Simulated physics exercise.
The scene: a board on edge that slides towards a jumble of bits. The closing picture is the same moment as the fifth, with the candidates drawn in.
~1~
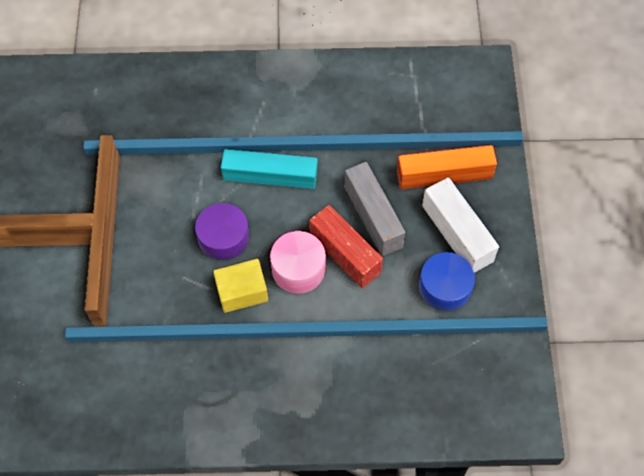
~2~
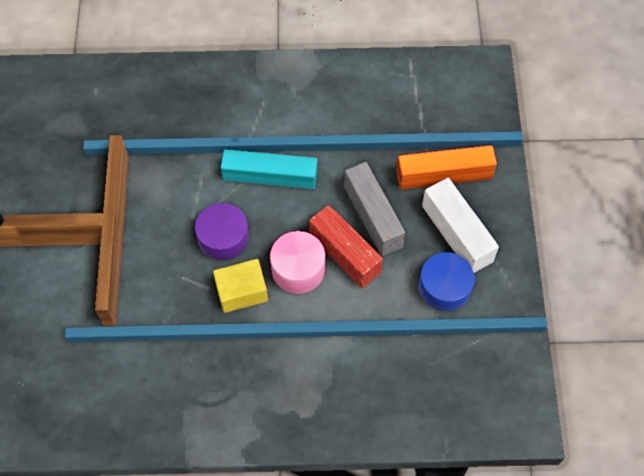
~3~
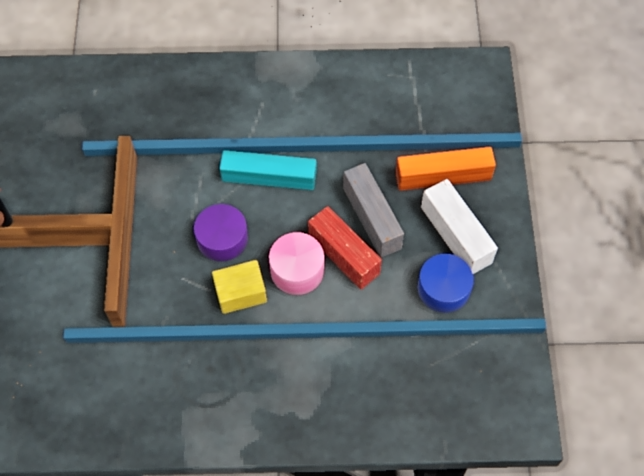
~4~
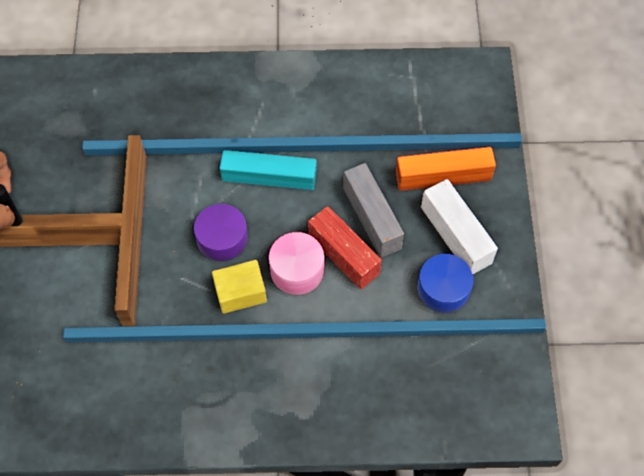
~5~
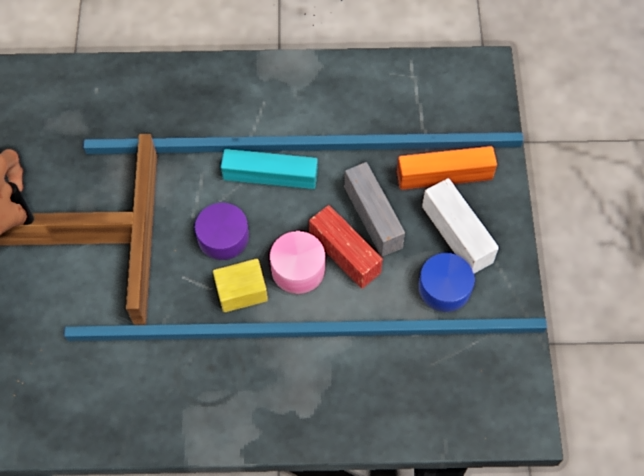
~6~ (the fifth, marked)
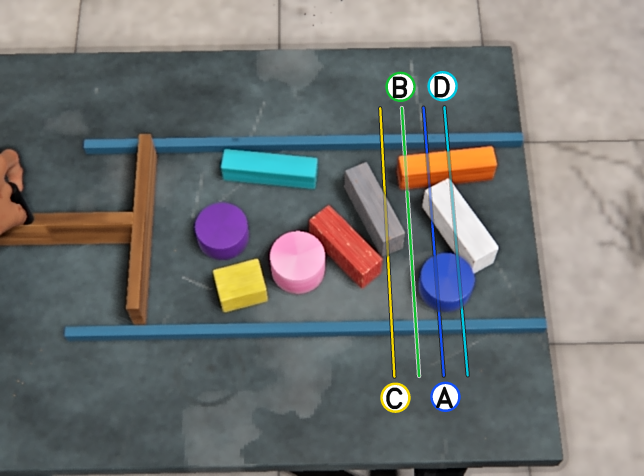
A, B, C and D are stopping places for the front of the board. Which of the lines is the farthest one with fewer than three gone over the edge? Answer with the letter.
It should halt at A.
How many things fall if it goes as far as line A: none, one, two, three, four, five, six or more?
By then, two.
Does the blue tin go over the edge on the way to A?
By then, no.
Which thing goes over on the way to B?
The orange stick goes over.
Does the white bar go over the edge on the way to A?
Yes.
On the marked copy, A at (433, 233); B at (410, 233); C at (387, 233); D at (455, 232).
With A. Early on, board (245, 215); yellow block (276, 297); turquoise stick (302, 167).
Further on, board (350, 214); orange stick (498, 167); white bar (477, 226).
At the end, board (431, 212); white bar over the edge; orange stick over the edge; two fallen.
As for the rest, B is within the limit but short; C is within the limit but short; D drops three.
